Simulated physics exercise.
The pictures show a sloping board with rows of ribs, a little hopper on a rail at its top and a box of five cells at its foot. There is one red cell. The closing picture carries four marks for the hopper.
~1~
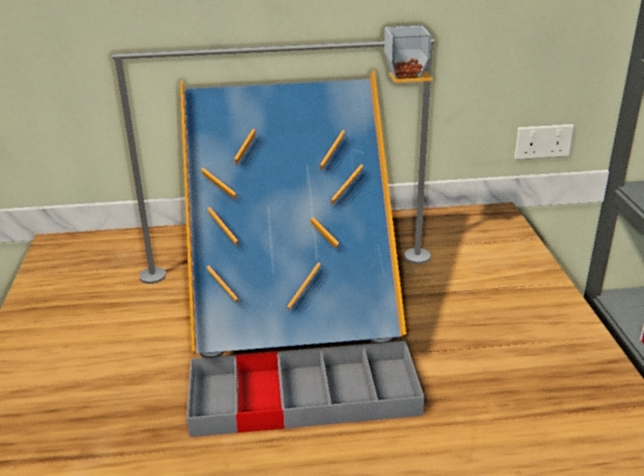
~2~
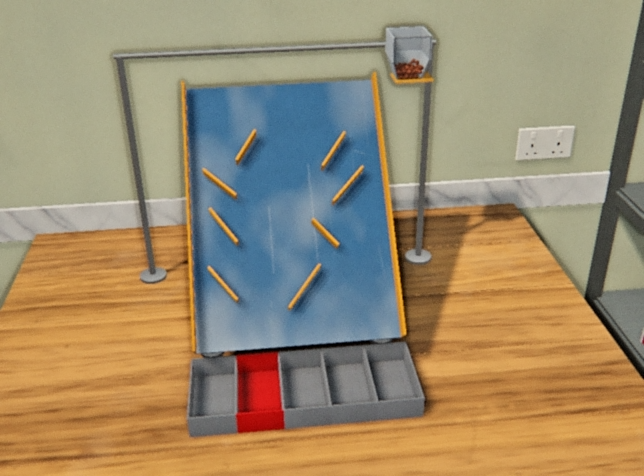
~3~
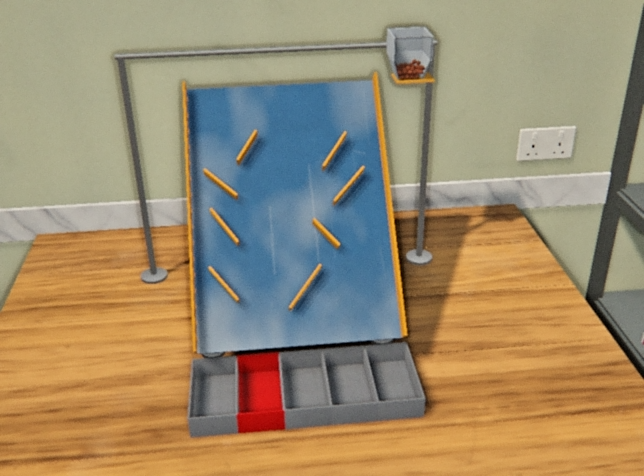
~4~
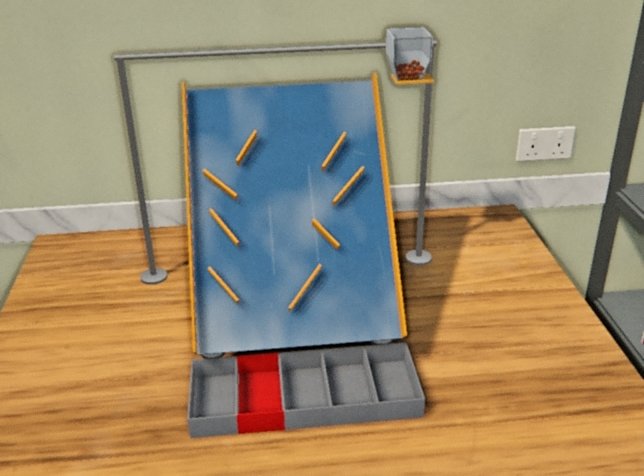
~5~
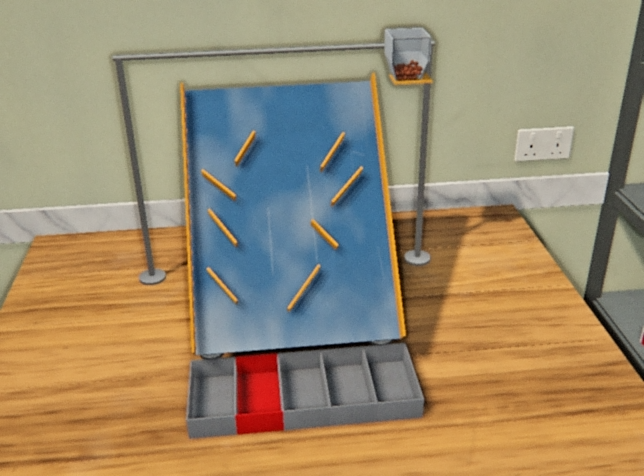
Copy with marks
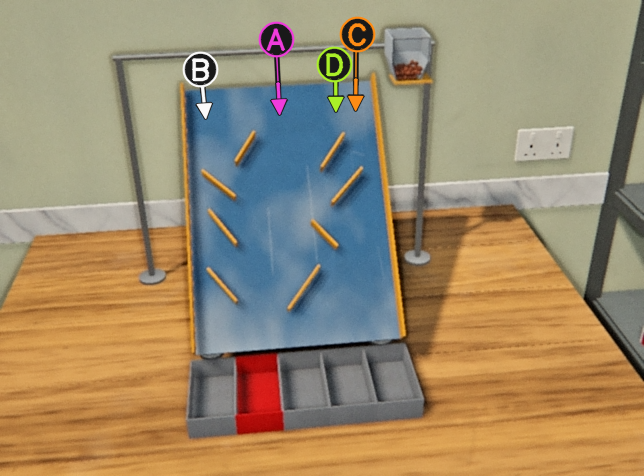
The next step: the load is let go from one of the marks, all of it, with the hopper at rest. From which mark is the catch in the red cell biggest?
A.
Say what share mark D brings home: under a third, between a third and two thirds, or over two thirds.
It is between a third and two thirds.
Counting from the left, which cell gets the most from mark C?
The fifth from the left.
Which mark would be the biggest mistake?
That would be C.
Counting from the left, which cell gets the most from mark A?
It is the second one.
On the marked copy, mark A meets the board at (279, 109); mark B meets the board at (205, 113); mark C meets the board at (355, 105); mark D meets the board at (335, 106).
Choosing A, roughly two thirds in the red cell, roughly a quarter in other cells, about a tenth outside the box.
Choosing B, roughly a third in the red cell, roughly half in other cells, about a tenth outside the box.
Choosing C, roughly a quarter in the red cell, roughly half in other cells, roughly a quarter outside the box.
Choosing D, roughly half in the red cell, roughly a quarter in other cells, about a tenth outside the box.
